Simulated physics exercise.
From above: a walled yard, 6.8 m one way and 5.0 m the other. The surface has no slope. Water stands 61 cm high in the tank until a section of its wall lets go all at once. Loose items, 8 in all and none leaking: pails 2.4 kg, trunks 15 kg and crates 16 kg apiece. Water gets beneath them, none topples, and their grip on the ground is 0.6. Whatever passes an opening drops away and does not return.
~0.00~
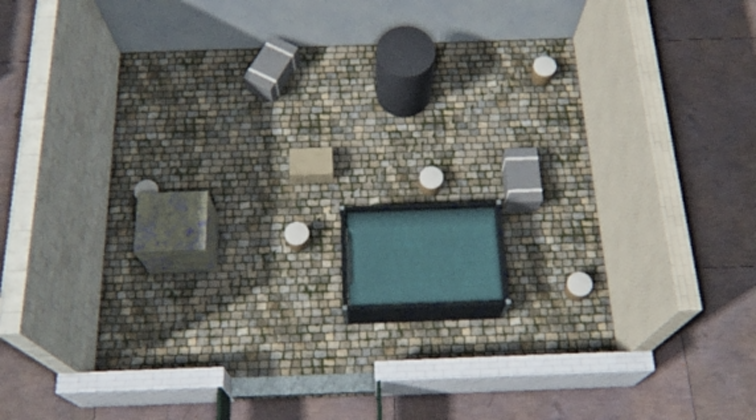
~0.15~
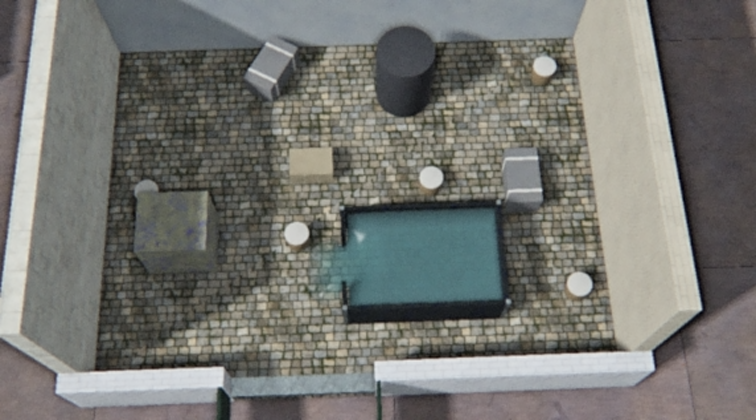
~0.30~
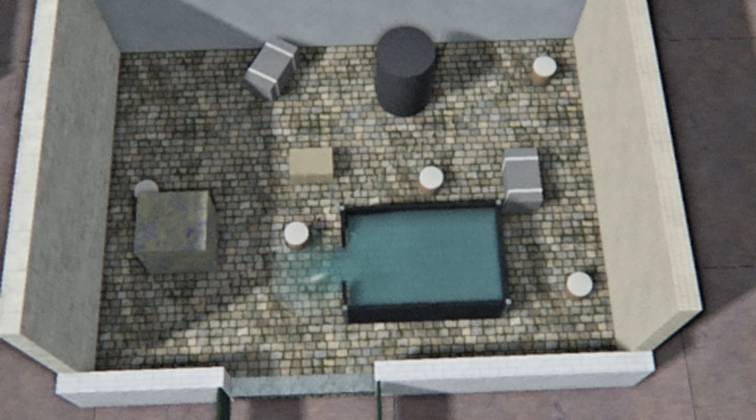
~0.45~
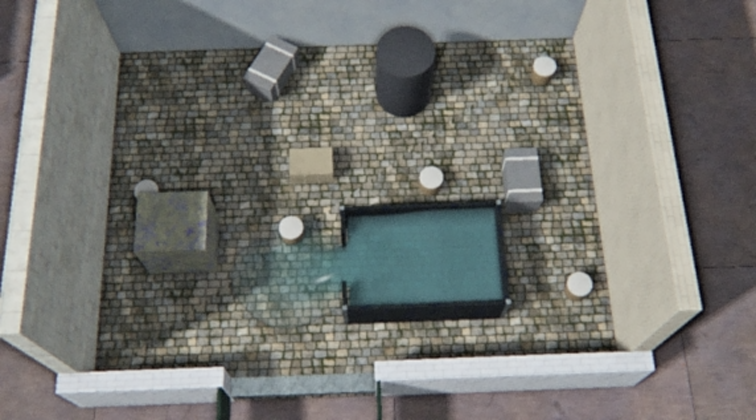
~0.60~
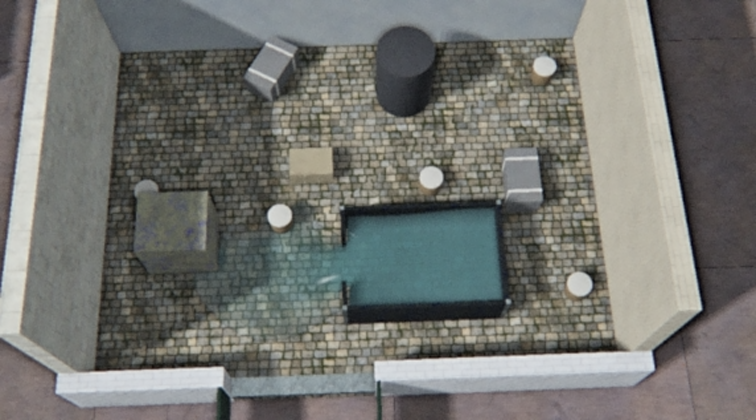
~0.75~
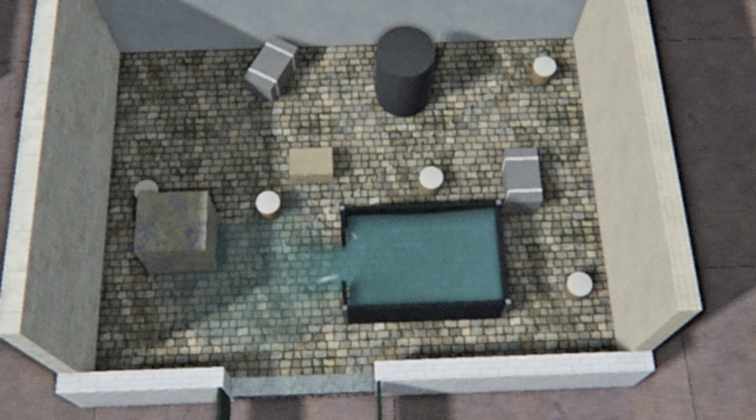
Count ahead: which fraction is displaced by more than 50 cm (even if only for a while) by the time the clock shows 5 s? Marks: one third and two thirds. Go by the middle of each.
Share: Not even a third.
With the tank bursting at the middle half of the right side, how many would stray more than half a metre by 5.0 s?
In that case 2 of them.
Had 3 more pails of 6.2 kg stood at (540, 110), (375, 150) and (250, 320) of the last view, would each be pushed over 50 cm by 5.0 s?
In turn: Less, under, more.
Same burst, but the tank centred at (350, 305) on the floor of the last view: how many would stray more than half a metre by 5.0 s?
Then 1.
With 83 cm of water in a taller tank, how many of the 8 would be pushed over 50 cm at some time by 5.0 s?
Then 3.
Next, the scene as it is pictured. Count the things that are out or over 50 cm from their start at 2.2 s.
I count 1.
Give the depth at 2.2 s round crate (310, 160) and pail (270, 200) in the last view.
About 1 and 2 cm.
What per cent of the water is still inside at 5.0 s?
Some 96 per cent remains.
After 1.1 s 1 of 8 are over 50 cm from their spots; 0 afloat.
After 2.2 s 1 of 8 are over 50 cm from their spots; 0 afloat.
After 3.5 s 1 of 8 are over 50 cm from their spots; 2 afloat.
After 5.0 s 2 of 8 are over 50 cm from their spots, and 2 have been at some point; 2 afloat.
